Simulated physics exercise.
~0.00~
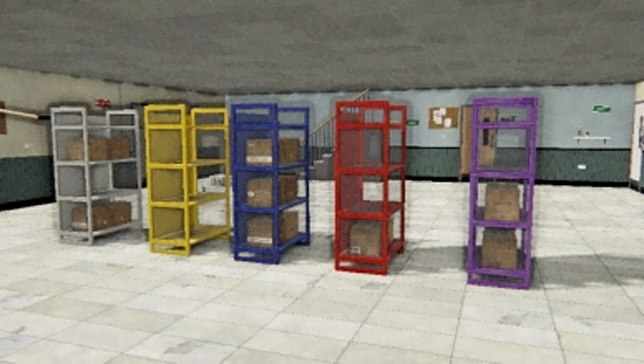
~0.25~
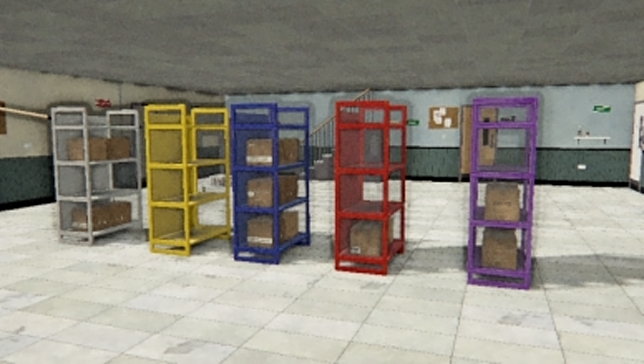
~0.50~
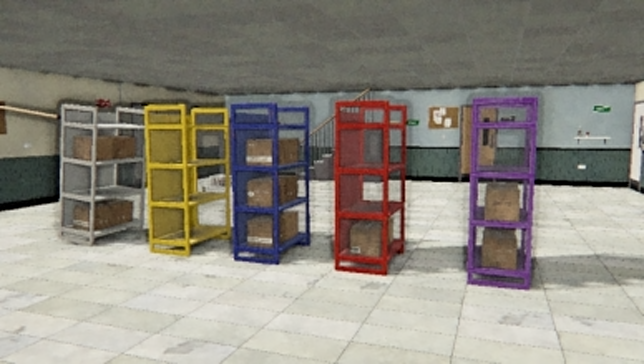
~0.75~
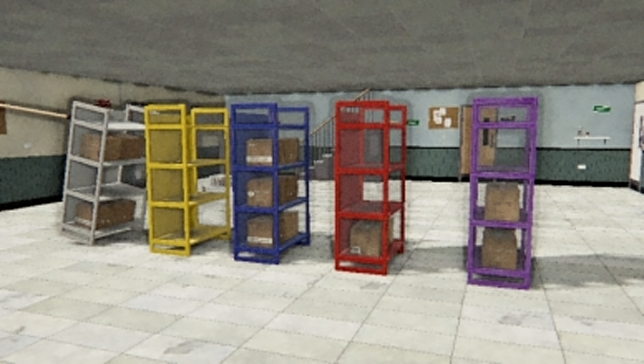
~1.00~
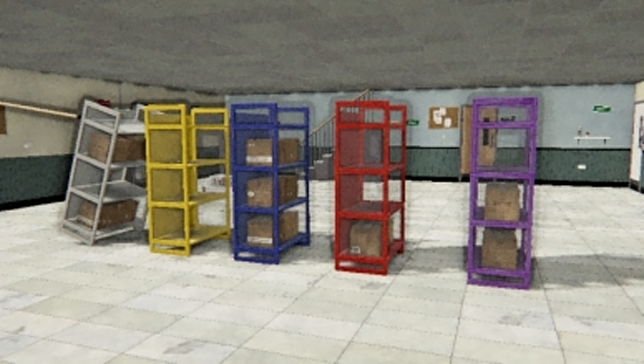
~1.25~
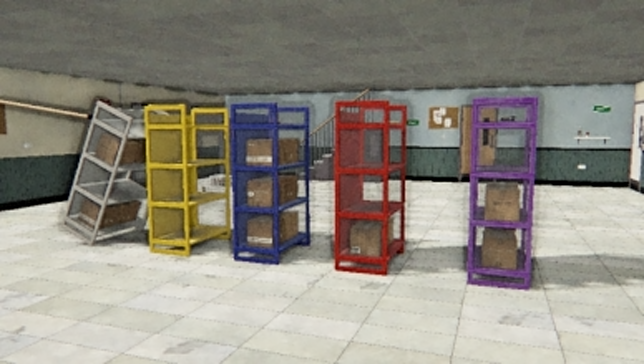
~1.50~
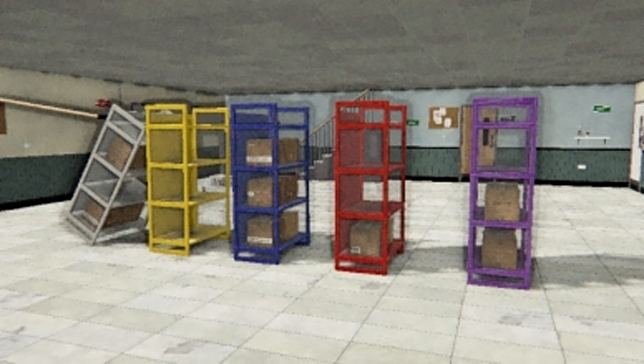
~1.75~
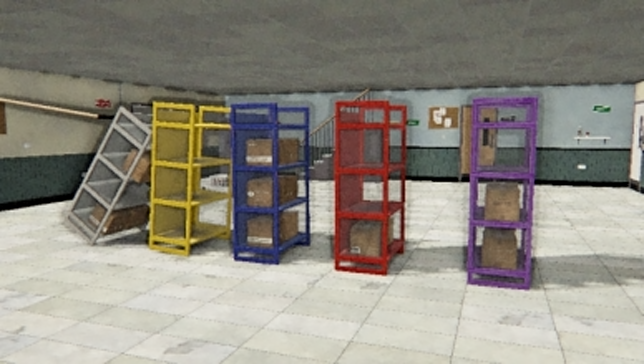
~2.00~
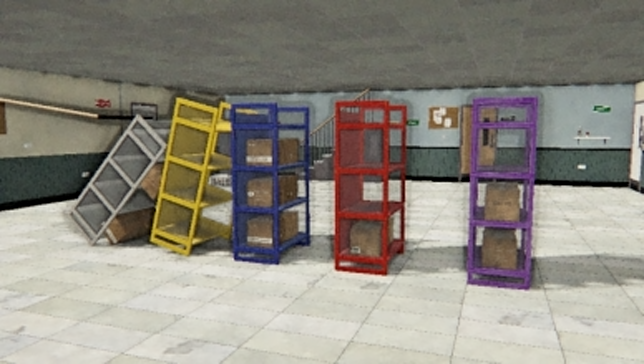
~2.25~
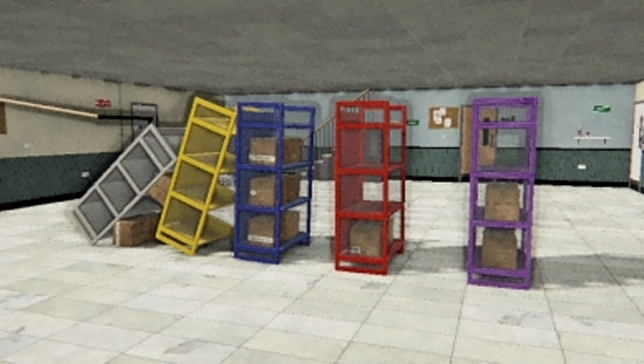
A grey rack tips right, spilling boxes, and the yellow rack leans against the blue one.
